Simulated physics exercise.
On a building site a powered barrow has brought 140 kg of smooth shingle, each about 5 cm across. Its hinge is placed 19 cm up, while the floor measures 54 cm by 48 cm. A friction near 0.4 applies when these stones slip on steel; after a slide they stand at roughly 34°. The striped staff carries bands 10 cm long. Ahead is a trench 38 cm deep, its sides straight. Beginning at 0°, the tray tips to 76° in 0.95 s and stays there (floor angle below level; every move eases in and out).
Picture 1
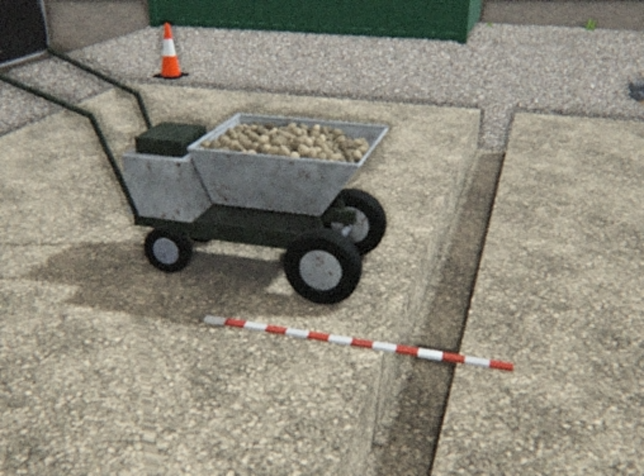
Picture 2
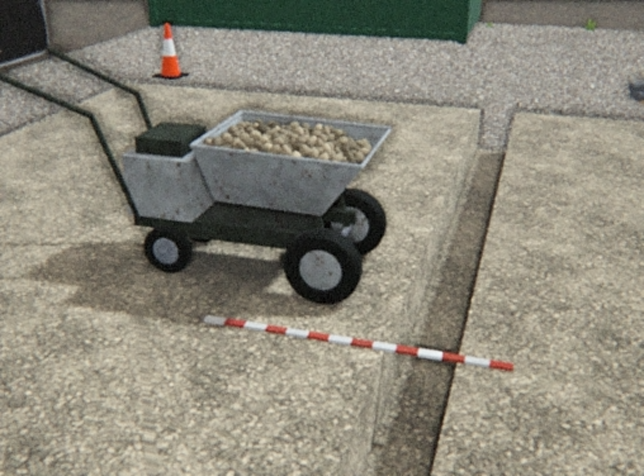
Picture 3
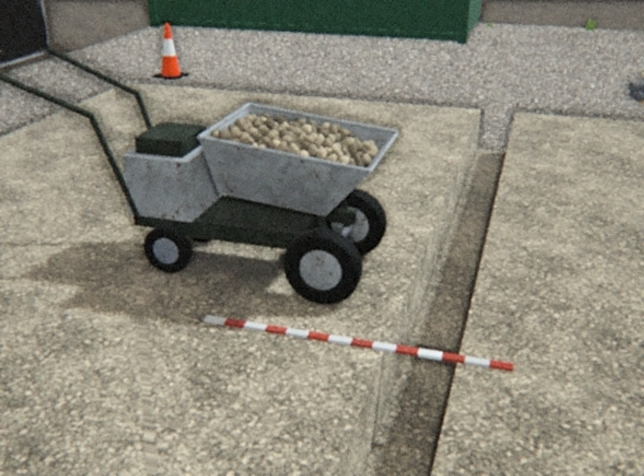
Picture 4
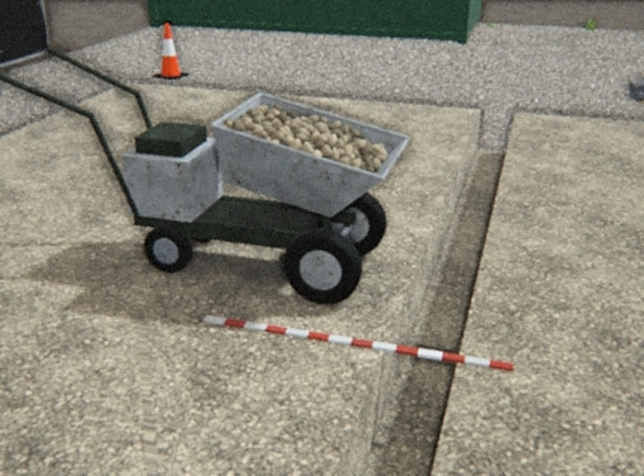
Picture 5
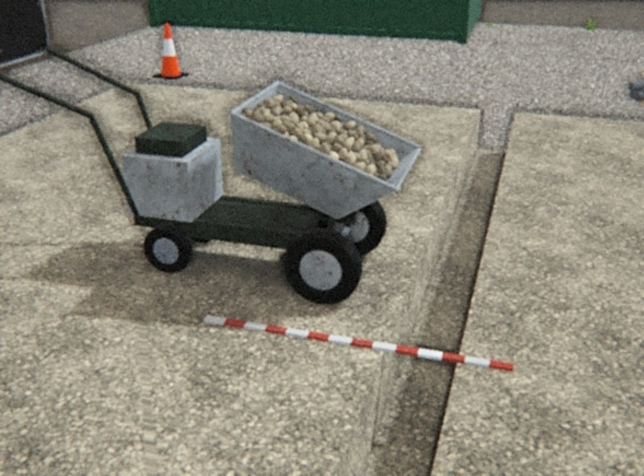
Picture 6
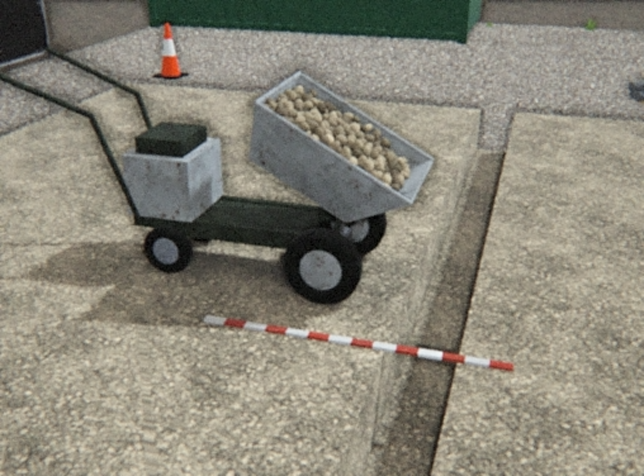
Powered barrow standing on concrete beside a narrow trench, its grey tray of rounded stones steadily tilting down towards the right.
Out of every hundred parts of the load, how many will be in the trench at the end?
Close to 32 in every hundred.
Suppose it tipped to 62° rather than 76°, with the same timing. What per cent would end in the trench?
I'd expect around 35 in a hundred.
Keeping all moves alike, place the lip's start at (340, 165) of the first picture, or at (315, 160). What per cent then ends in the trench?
The first gives about 55 percent and the second about 80 percent.
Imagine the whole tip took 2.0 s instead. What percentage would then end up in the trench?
Estimate: About 45 %.
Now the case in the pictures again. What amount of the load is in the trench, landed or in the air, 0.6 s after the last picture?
By then, around 10 percent.
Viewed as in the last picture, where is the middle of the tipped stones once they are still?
Their middle ends up near (513, 297).
Then, 0.3 s after the last picture the floor is at 64°, 100 % in the tray; the foremost stones are at (455, 241).
Then, 0.6 s after the last picture the floor is at 76°, 41 % in the tray, 12 % in the trench, 47 % past the trench; the foremost stones are at (586, 314).
Then, 1.0 s after the last picture the floor is at 76°, 9 % in the tray, 23 % in the trench, 68 % past the trench; the foremost stones are past the picture's edge.
Then, 2.9 s after the last picture the floor is at 76°, 0 % in the tray, 32 % in the trench, 68 % past the trench; the foremost stones are past the picture's edge.
